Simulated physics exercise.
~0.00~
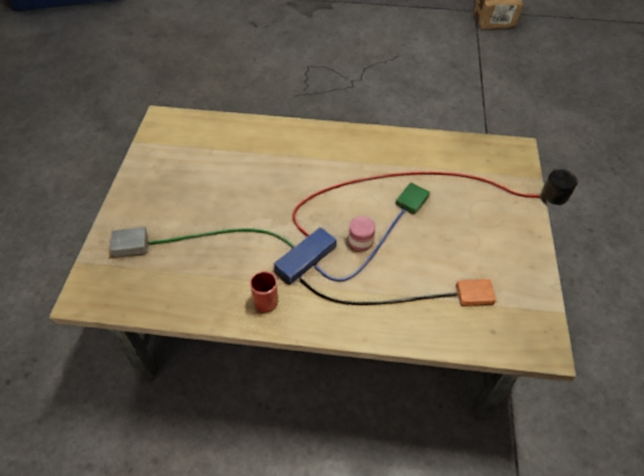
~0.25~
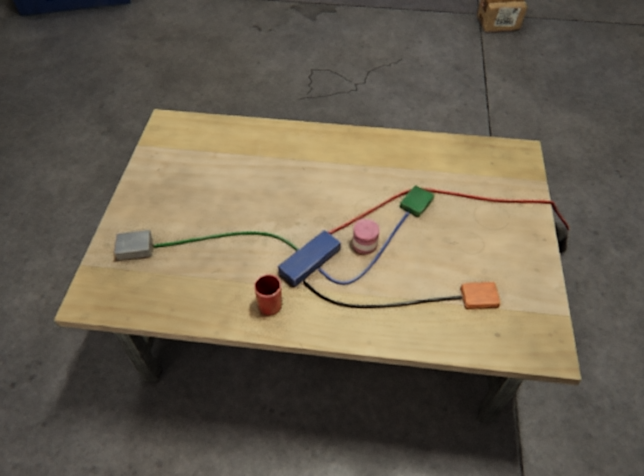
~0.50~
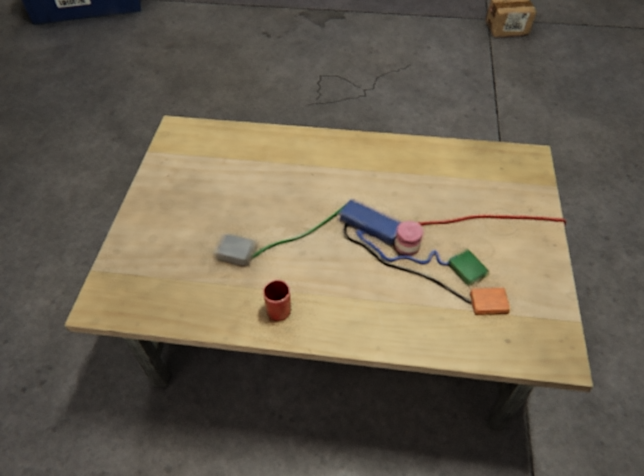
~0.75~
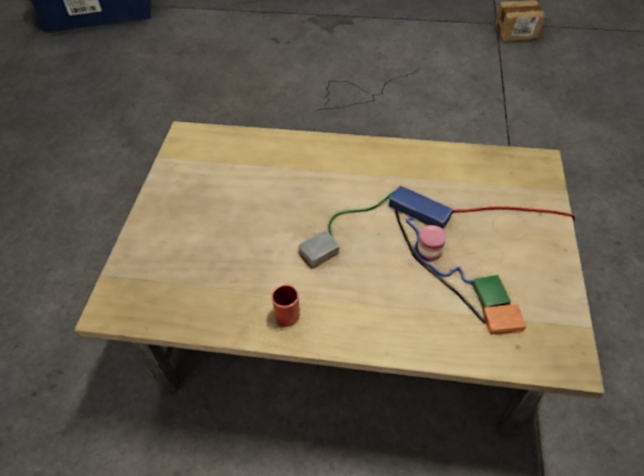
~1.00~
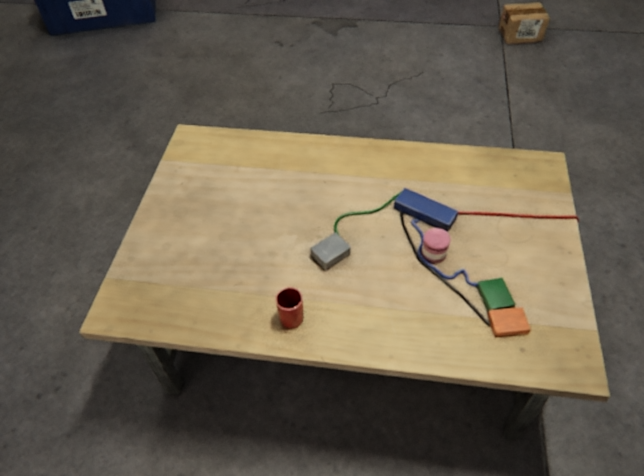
Black speaker dropping off a table's right edge, its red cable dragging the blue strip, grey reader, and green phone rightward.
